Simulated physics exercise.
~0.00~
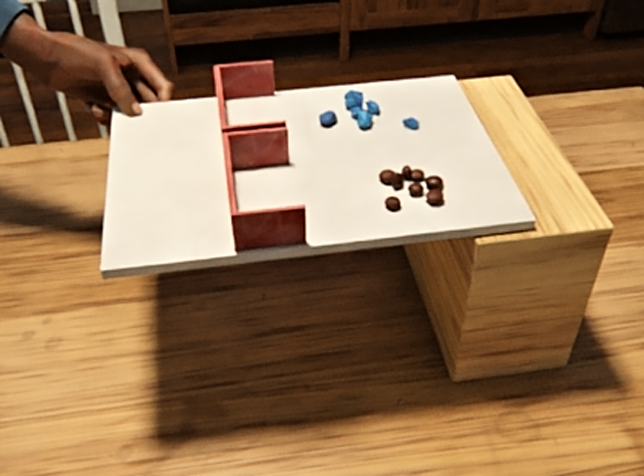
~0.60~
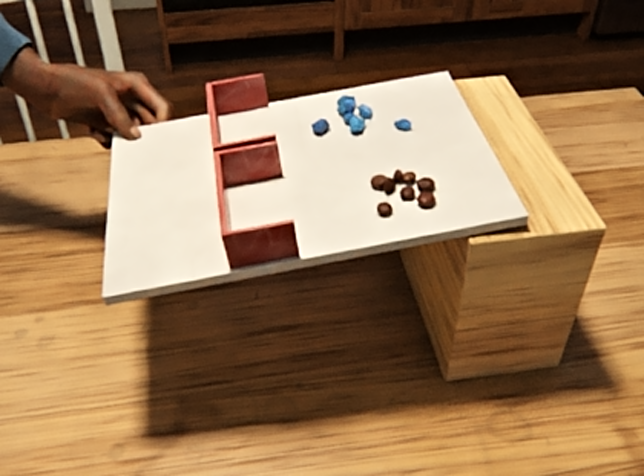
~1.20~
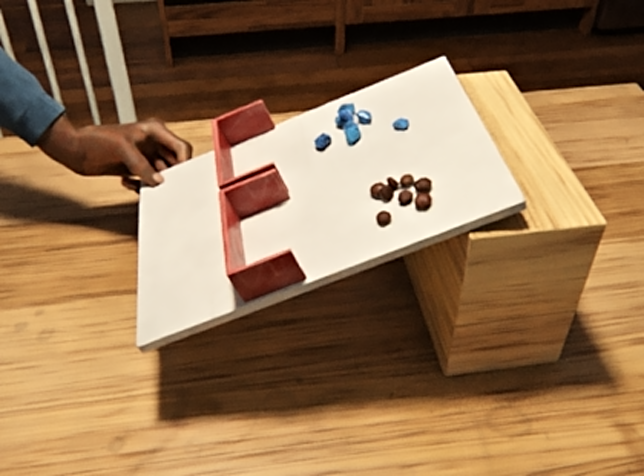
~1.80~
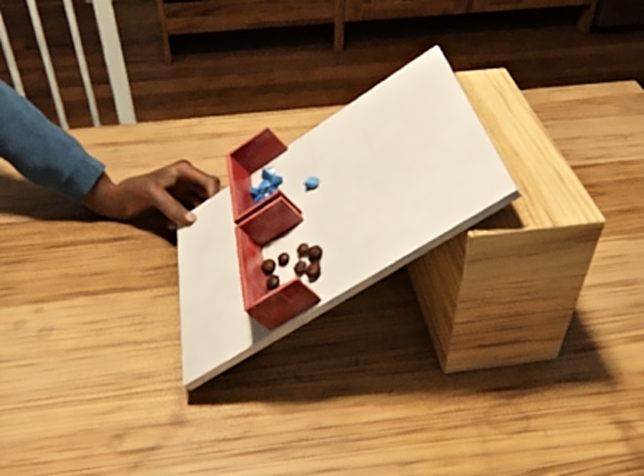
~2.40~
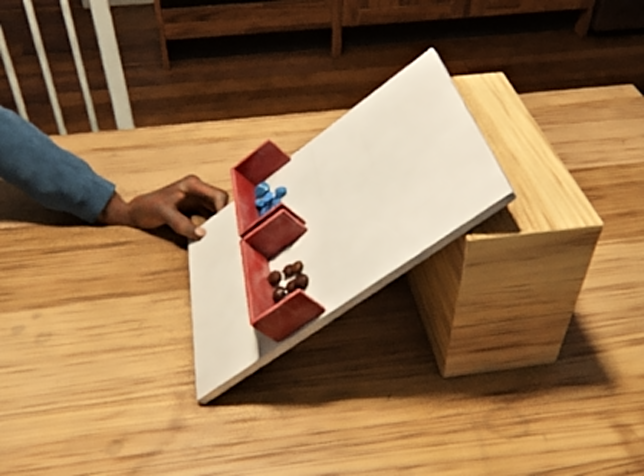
A hand lowering one end of a white board propped on a wooden block, blue and brown pieces sliding down into red barriers.
